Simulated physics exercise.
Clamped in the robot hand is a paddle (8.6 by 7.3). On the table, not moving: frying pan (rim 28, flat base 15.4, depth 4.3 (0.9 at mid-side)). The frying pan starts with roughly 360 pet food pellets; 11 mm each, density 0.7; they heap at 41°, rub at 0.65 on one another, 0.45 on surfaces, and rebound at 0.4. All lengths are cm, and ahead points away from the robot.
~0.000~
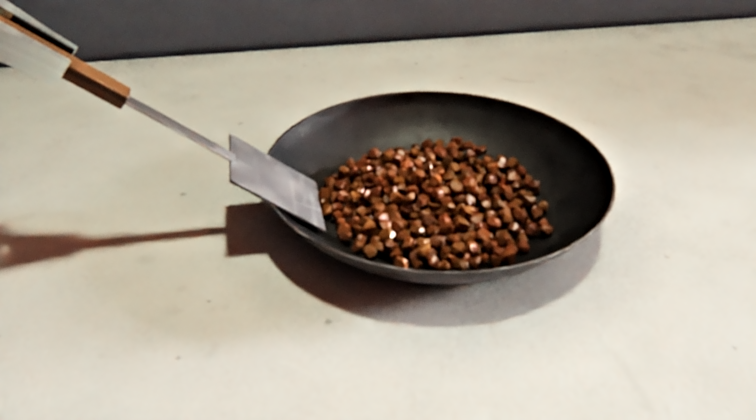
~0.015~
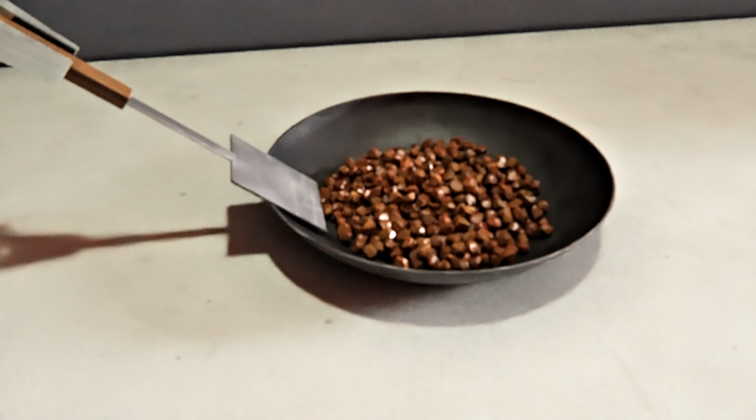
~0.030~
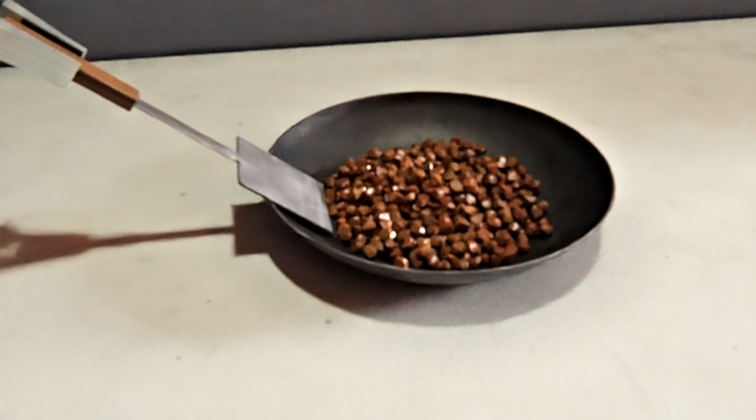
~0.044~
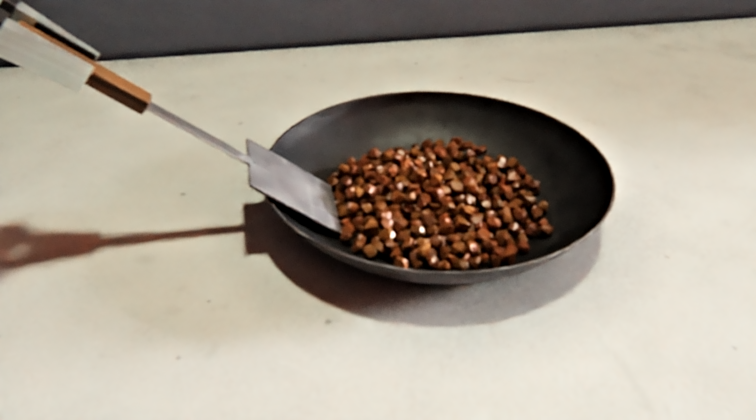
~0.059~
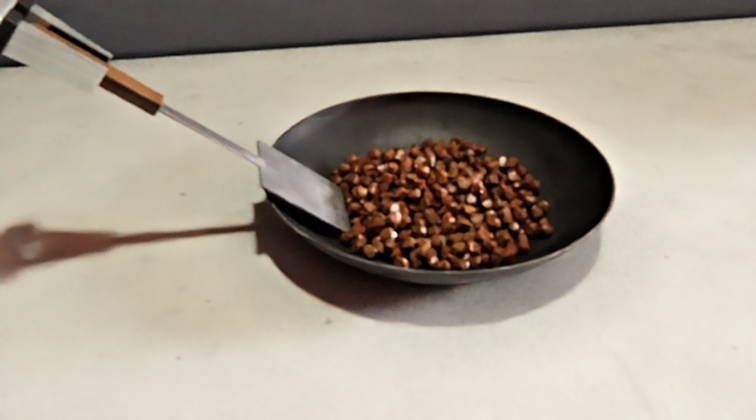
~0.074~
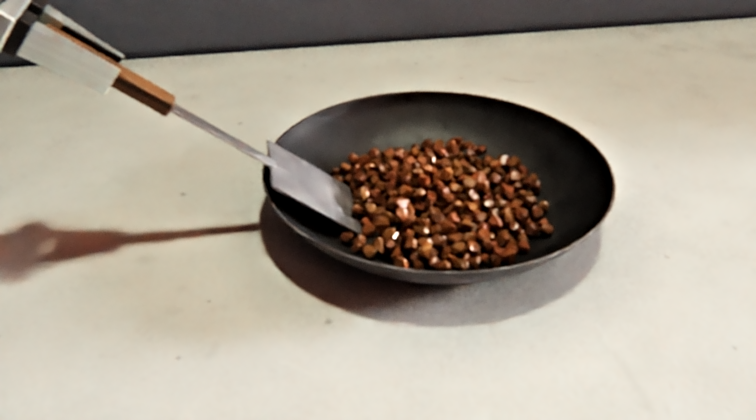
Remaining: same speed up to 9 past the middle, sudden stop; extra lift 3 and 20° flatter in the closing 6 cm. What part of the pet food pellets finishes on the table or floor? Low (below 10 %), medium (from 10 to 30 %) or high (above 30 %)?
Answer: Low; below 10 % of the pet food pellets finish on the table or floor.
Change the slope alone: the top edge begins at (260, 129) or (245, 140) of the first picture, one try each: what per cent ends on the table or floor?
Some 5 and 5 per cent.
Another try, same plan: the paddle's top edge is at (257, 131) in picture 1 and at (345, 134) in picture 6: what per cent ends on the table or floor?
About 20 per cent.
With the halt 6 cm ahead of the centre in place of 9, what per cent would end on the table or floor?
Then about 0 per cent.
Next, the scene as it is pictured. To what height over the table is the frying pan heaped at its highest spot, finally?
About 5.5 cm.
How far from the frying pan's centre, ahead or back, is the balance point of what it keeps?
Roughly 5.0 cm ahead.
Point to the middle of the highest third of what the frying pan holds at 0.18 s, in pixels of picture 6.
Around (482, 185).
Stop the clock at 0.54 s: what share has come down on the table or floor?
Some 5 per cent.
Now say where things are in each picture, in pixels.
Paddle top edge at (230, 156), sloping 39°; upper third of the load around (435, 188), from x 325 to 545, top at y 140; 355 in the frying pan, in the first picture.
Paddle top edge at (231, 157), sloping 39°; upper third of the load around (435, 188), from x 325 to 545, top at y 140, in the second picture.
Paddle top edge at (238, 158), sloping 39°; upper third of the load around (430, 187), from x 330 to 545, top at y 140, in the third picture.
Paddle top edge at (248, 161), sloping 39°; upper third of the load around (429, 186), from x 330 to 545, top at y 140, in the fourth picture.
Paddle top edge at (259, 162), sloping 39°; upper third of the load around (429, 184), from x 335 to 545, top at y 140, in the fifth picture.
Paddle top edge at (270, 162), sloping 39°; upper third of the load around (430, 183), from x 335 to 545, top at y 140; 355 in the frying pan, in the sixth picture.
After 0.18 s, sloping 39°, highest piece 3 above the table; 355 in the frying pan.
After 0.29 s, sloping 32°, highest piece 6 above the table; 355 in the frying pan.
After 0.54 s, sloping 19°, highest piece 5 above the table; 344 in the frying pan, 10 on the table or floor, 1 on the blade or in flight.
After 1.59 s, sloping 19°, highest piece 5 above the table; 344 in the frying pan, 11 on the table or floor.
At rest, 344 in the frying pan, 11 on the table or floor. That is 3 % on the table or floor.
